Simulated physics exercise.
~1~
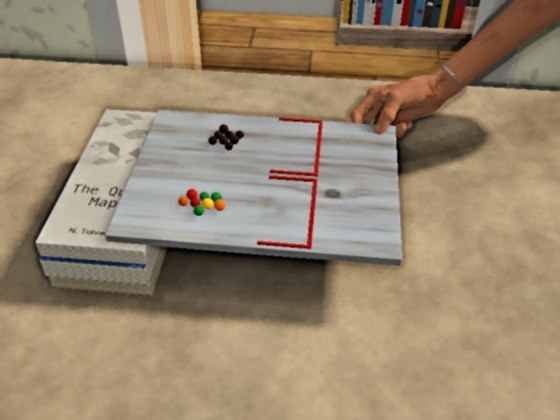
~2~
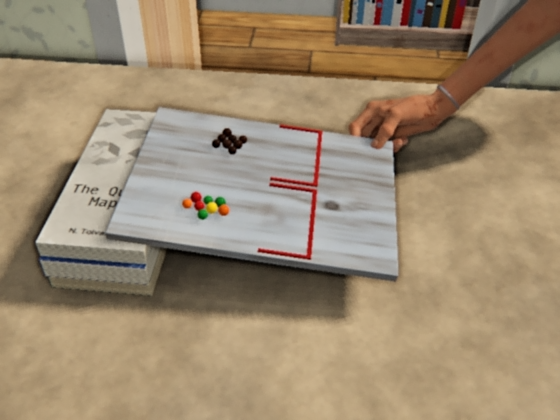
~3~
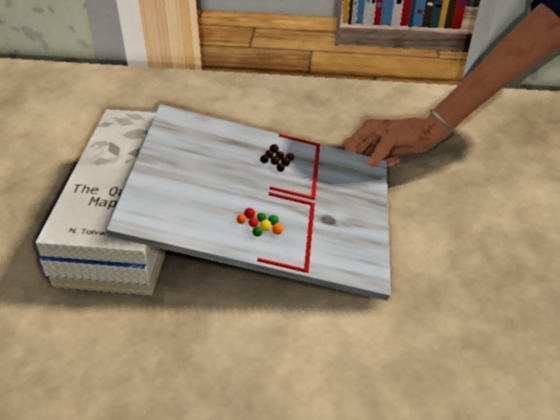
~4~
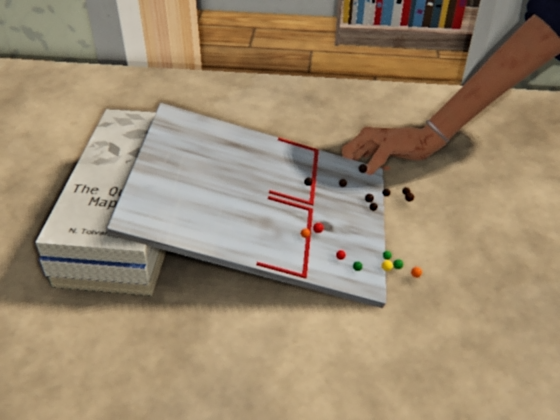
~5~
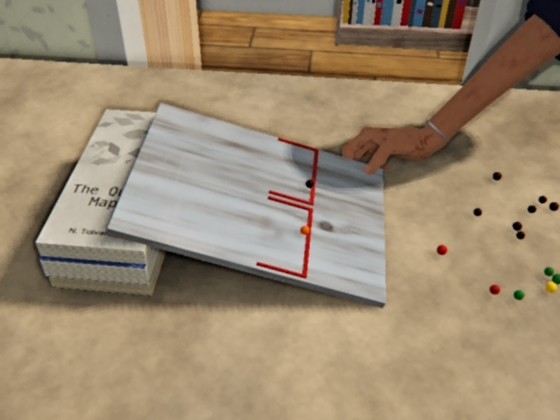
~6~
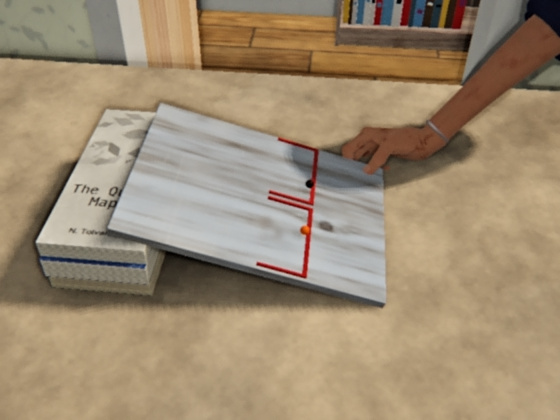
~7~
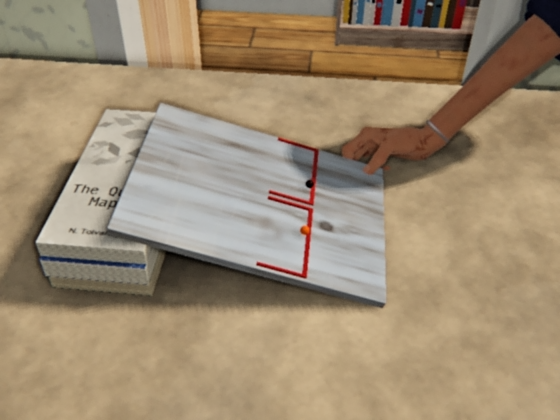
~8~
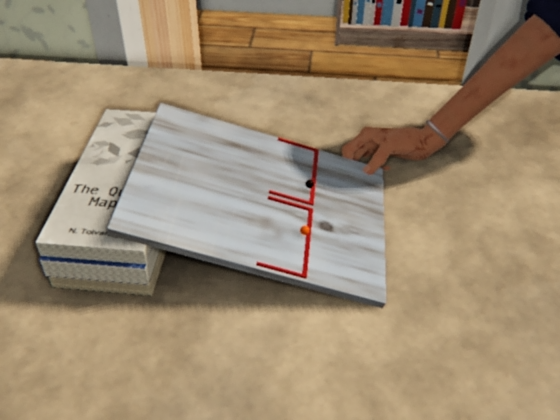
Two heaps of little balls slide down a tilting board, most tumbling past red barriers.
